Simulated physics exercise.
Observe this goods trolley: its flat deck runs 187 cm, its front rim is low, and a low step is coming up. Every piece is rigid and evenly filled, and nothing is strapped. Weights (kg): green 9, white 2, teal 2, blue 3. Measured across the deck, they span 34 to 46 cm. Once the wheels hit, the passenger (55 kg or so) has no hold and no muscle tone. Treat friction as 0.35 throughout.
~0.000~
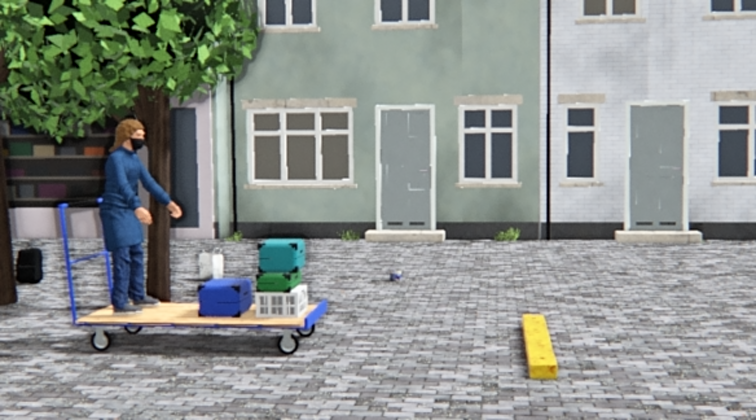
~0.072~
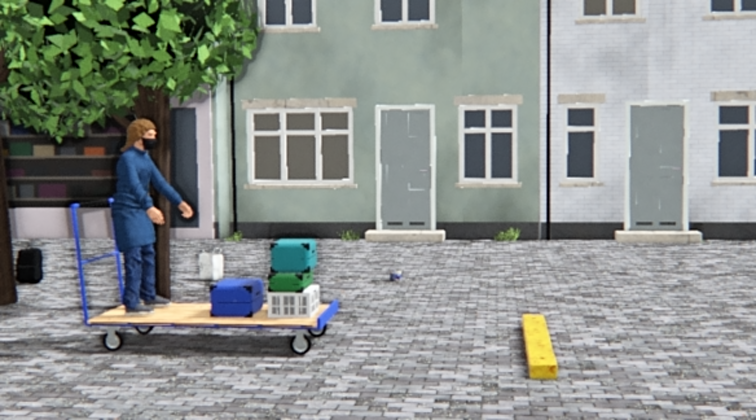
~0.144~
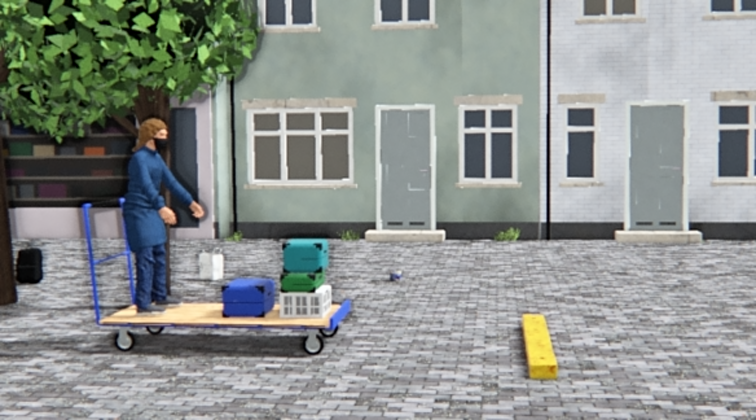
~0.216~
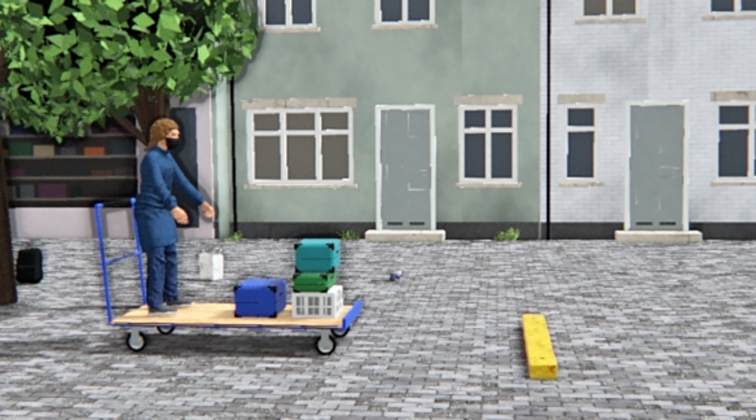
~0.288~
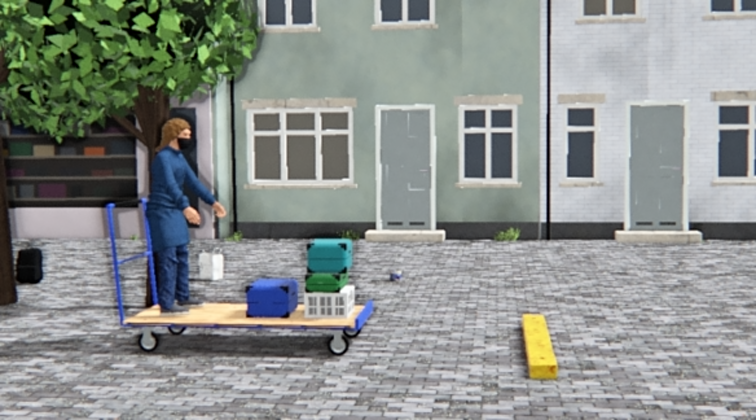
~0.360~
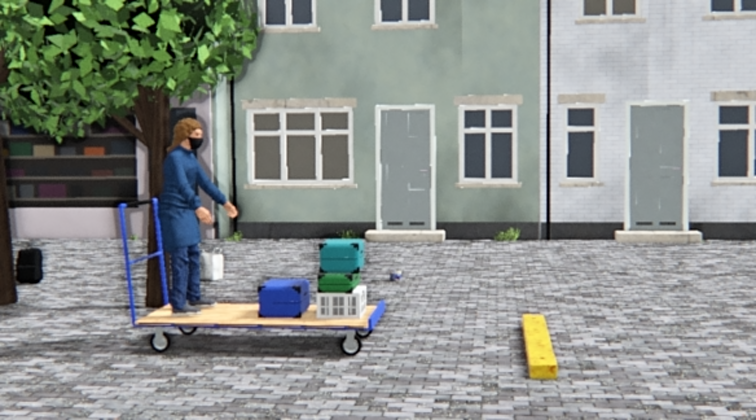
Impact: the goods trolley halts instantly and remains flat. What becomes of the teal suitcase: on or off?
The teal suitcase flies off.
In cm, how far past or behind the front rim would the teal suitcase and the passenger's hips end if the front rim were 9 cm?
Rest positions from the front rim: Teal 60 cm past; hips 120 cm behind.
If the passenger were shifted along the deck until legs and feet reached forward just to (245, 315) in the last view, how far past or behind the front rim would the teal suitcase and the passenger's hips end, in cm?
The teal one would end 60 cm past the front rim, while the hips stop 110 cm behind it.
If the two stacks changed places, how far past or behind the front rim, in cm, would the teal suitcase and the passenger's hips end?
In that case the teal one ends 120 cm past the front rim, while the hips stay 130 cm behind it.
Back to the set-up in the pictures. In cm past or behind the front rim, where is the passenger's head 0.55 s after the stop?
60 cm behind it.
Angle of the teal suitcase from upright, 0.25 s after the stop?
Roughly 0 degrees.
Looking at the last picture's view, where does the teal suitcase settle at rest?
(656, 332).
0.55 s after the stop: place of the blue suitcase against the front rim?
Roughly 55 cm behind it.
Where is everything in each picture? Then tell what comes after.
The first frame shows teal suitcase (282, 256), hips (119, 210), rim corner (306, 324); 177 cm short of the stop.
The second frame shows teal suitcase (294, 256), hips (130, 210), rim corner (318, 324); 167 cm short of the stop.
The third frame shows teal suitcase (306, 256), hips (142, 210), rim corner (331, 325); 157 cm short of the stop.
The fourth frame shows teal suitcase (318, 256), hips (153, 210), rim corner (344, 325); 147 cm short of the stop.
The fifth frame shows teal suitcase (330, 256), hips (165, 210), rim corner (357, 325); 137 cm short of the stop.
The sixth frame shows teal suitcase (342, 256), hips (176, 210), rim corner (370, 325); 127 cm short of the stop. Speed about 1.4 m/s.
The wheels strike at 1.27 s.
After 1.82 s the teal suitcase is 17 cm past the rim, tilted 35°, near (558, 267) in the last picture's view.
After 2.27 s the teal suitcase is 65 cm past the rim, tilted 120°, near (621, 326) in the last picture's view.
At rest, 2.8 s, past the rim, green suitcase and teal suitcase; behind it, white crate, blue suitcase and the passenger's hips.
